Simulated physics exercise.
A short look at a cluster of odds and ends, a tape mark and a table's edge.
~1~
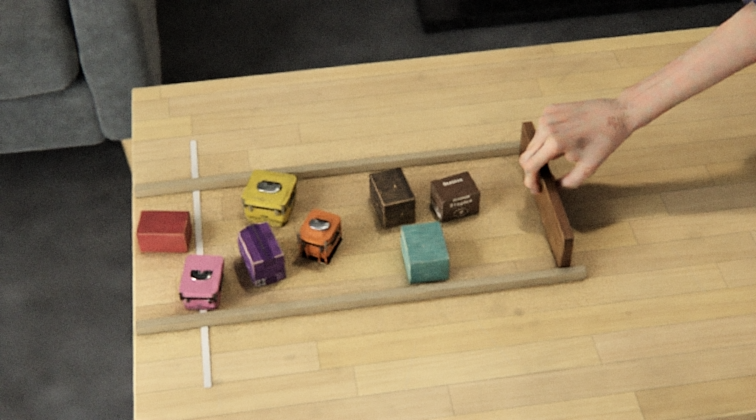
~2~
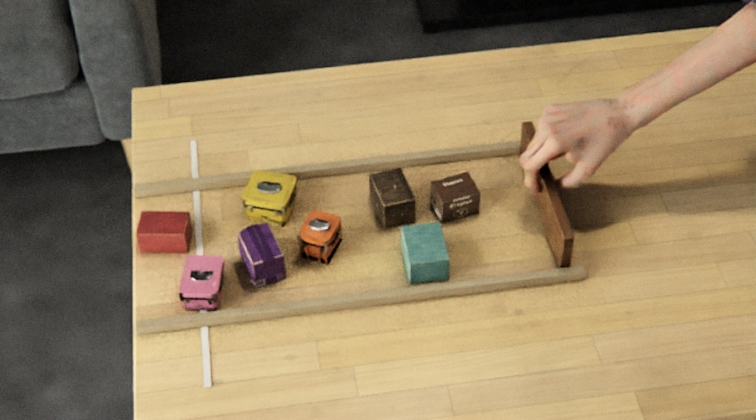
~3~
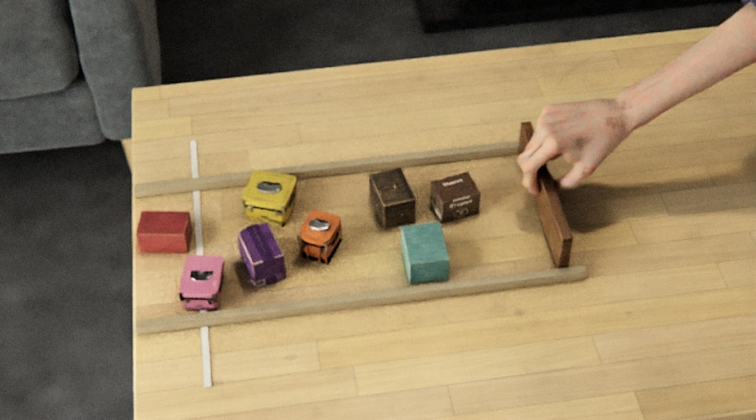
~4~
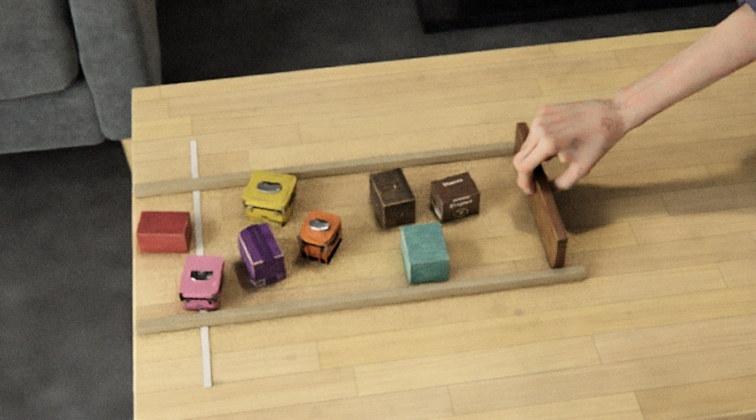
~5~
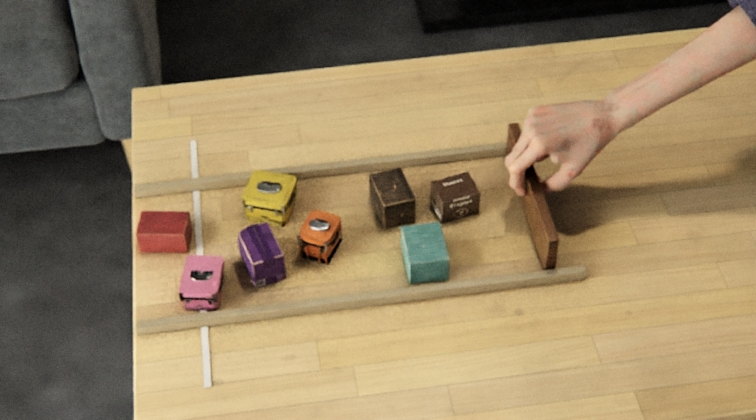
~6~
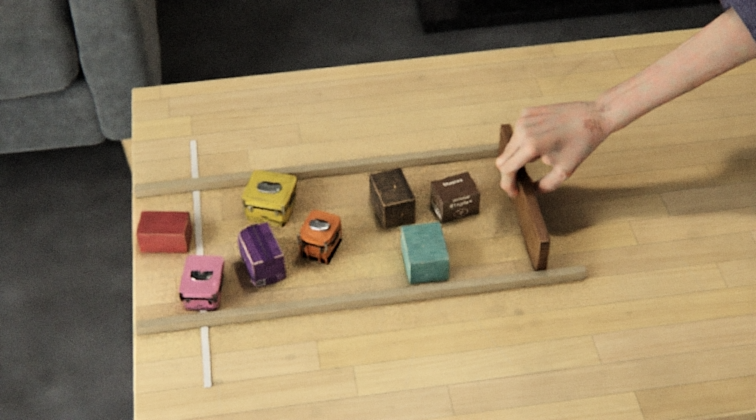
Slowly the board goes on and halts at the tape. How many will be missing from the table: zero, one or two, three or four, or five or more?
The number that fall off is three or four.
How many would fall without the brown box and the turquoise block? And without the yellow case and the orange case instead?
It would be 2 and 2.
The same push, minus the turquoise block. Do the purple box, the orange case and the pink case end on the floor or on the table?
The purple box remains up; the orange case is kept; the pink case falls.
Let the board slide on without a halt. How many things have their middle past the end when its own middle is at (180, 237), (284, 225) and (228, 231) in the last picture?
It would be 5, 0 and 3.
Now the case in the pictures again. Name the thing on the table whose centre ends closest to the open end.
Foremost is the black block.
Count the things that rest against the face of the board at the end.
In contact: 2.
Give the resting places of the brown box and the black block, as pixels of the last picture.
Near (172, 220) and (139, 206).
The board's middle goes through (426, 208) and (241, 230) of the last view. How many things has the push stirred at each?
By then 3, and 8.
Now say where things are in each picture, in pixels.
Red block (165, 231); pink case (203, 283); purple box (262, 254); board (545, 194); tape (200, 252), in the first frame.
Pink case (203, 284); turquoise block (425, 253), in the second frame.
Purple box (262, 255); yellow case (270, 198), in the third frame.
Red block (165, 232); black block (392, 198), in the fourth frame.
Pink case (203, 284); board (531, 195), in the fifth frame.
Red block (165, 232); pink case (203, 284); purple box (262, 255); board (523, 196); tape (200, 252), in the sixth frame.
Early on, none off yet; red block at rest near (165, 232); pink case at rest near (203, 284); purple box at rest near (262, 255).
Finally, the number that fall off is three or four; lost, yellow case, purple box, pink case and red block.
